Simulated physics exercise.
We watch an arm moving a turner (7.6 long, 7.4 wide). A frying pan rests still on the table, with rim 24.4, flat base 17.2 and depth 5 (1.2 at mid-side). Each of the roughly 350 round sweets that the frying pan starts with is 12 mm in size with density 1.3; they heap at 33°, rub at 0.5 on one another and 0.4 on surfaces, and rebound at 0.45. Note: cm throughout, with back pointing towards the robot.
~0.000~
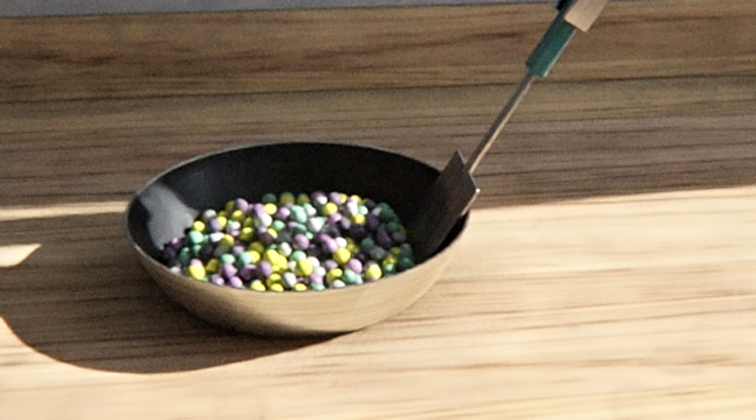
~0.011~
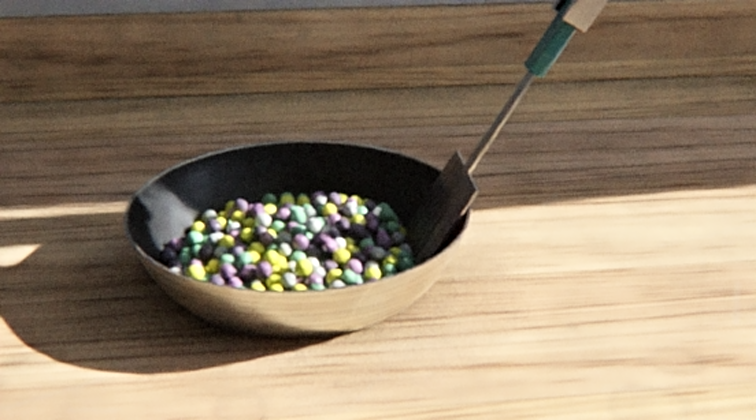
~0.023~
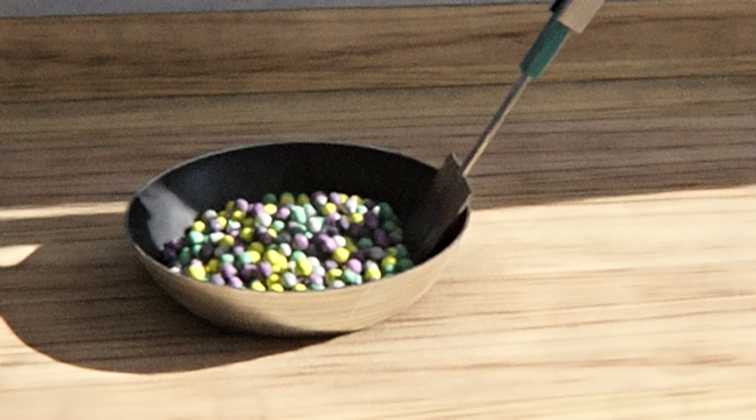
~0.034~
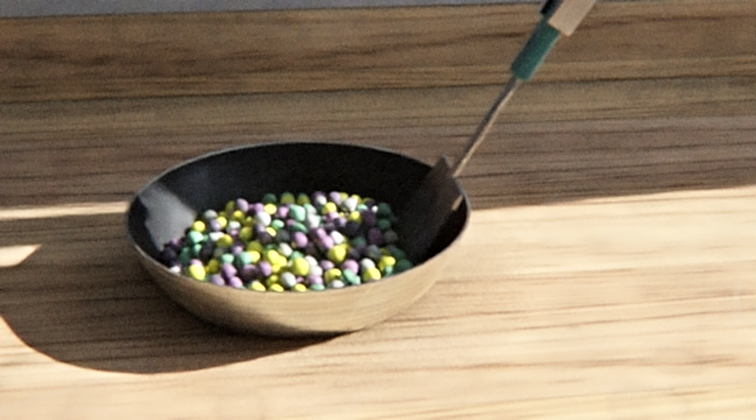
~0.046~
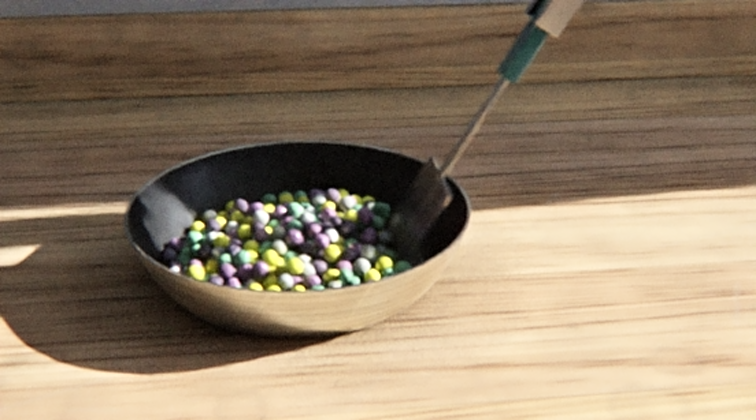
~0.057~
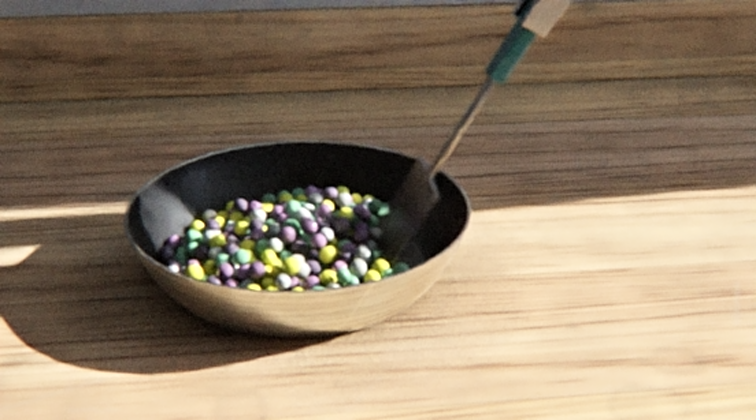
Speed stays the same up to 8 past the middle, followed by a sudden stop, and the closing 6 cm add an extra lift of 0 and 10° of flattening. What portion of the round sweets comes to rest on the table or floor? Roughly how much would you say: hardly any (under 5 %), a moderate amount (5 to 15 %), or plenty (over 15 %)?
I'd say hardly any.
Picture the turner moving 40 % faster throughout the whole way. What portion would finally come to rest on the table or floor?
I'd expect near 5 per cent.
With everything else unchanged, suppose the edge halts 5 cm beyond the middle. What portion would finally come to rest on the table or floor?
My guess would be around 0 per cent.
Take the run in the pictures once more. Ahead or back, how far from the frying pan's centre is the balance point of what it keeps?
It rests close to 4.0 centimetres ahead of centre.
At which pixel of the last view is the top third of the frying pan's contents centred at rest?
The centre sits at about (184, 230).
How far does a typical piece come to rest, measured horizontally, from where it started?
Near 3 cm, measured level.
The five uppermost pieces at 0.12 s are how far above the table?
About 4 cm.
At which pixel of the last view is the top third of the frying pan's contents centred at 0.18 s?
It is centred close to (228, 231).
After 0.12 s, sloping 59°, highest piece 5 above the table; 349 in the frying pan.
After 0.18 s, sloping 56°, highest piece 6 above the table; 349 in the frying pan.
After 0.41 s, sloping 49°, highest piece 6 above the table; 344 in the frying pan, 5 on the table or floor.
After 1.46 s, sloping 49°, highest piece 5 above the table; 344 in the frying pan, 5 on the table or floor.
In the end, 344 in the frying pan, 5 on the table or floor. That is 1 % on the table or floor.
